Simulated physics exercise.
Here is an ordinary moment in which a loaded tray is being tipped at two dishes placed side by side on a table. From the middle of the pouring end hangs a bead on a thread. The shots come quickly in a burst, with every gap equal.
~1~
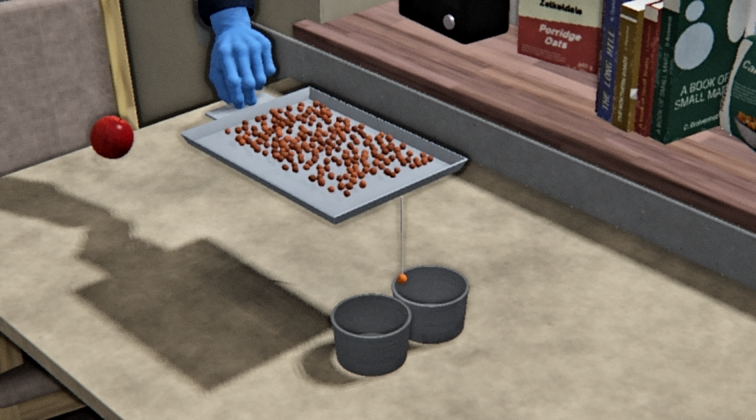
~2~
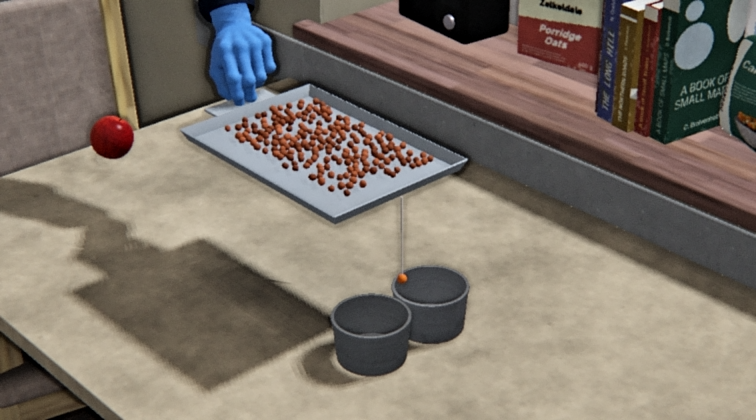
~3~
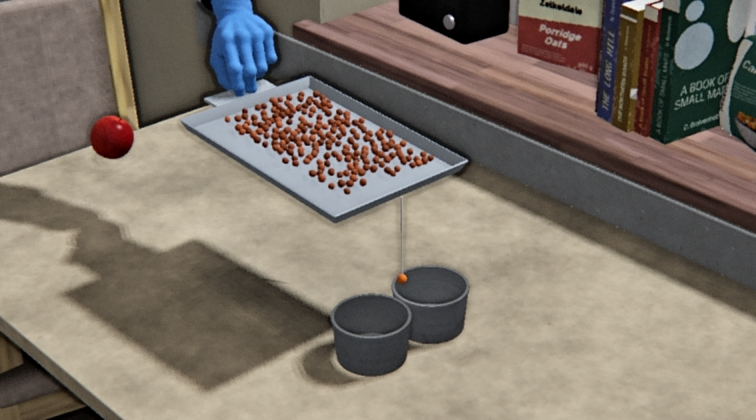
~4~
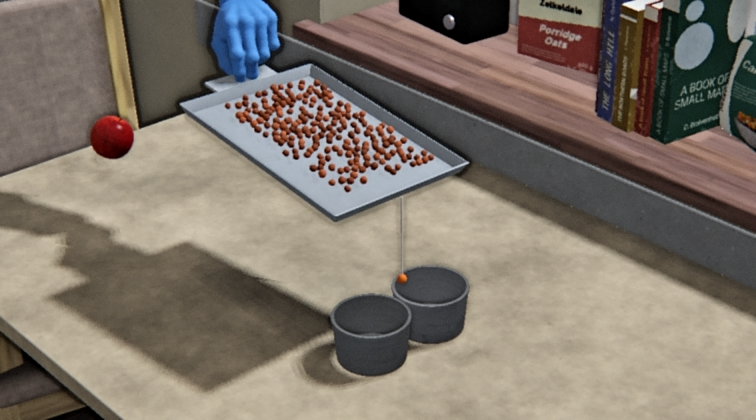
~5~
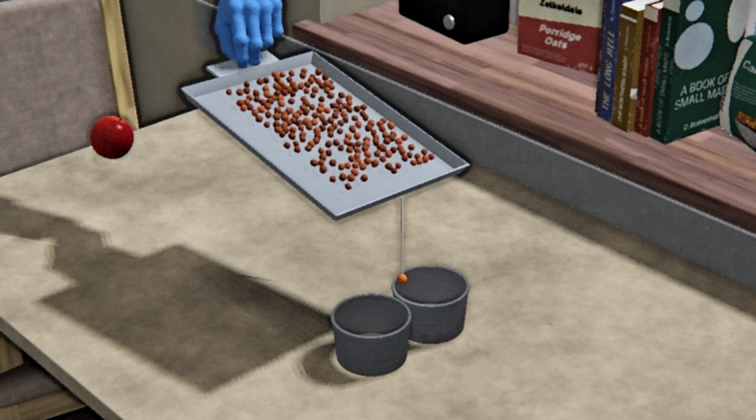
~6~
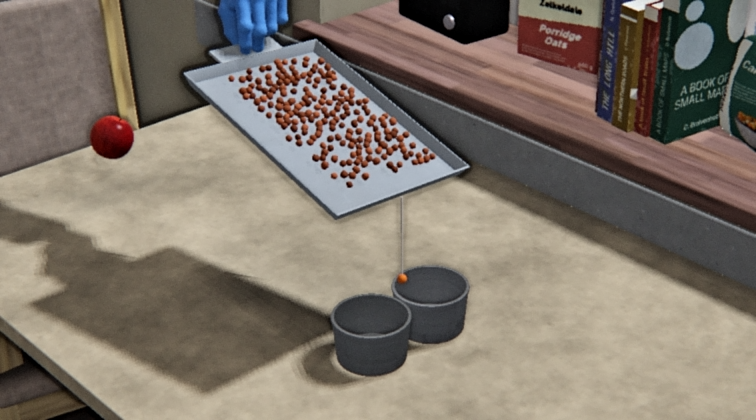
We see a blue-gloved hand gradually raise the back of a gray tray of small reddish-brown pellets above two dark dishes, its pouring end tilting slightly toward the right corner, while an orange bead hangs still on a thread.
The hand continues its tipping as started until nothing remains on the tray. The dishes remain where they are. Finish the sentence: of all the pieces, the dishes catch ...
... fewer than half.
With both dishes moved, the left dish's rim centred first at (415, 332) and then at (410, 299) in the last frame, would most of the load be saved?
In order, they'd catch a minor share, and next a major share.
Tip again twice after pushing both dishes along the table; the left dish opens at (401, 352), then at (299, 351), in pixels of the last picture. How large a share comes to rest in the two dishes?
That makes 10 per cent, followed by 0 per cent.
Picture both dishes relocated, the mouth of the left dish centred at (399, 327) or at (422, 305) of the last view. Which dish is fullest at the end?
First try, the dish to the right; second try, the dish to the right.
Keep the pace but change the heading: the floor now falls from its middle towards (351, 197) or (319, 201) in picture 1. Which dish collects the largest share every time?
Record: Try 1, the dish at the left; try 2, the dish at the left.
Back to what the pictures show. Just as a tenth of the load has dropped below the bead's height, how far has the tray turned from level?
My estimate is some 60 degrees.
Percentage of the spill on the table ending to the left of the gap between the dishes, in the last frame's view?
Near 0 in a hundred.
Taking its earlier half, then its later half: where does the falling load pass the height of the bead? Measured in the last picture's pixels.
I'd say close to (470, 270) at first and close to (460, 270) later on.
Just after the last frame, tray tipped steeply; roughly two thirds on the tray; just a few in the right dish; about a tenth outside both; roughly a quarter in the air.
A moment on, tray tipped past a quarter turn; just a few in the left dish; roughly a quarter in the right dish; roughly two thirds outside both; about a tenth in the air.
Further on, tray tipped past a quarter turn; just a few in the left dish; roughly a third in the right dish; roughly two thirds outside both.
When it is over, tray tipped past a quarter turn; just a few in the left dish; roughly a third in the right dish; roughly two thirds outside both.
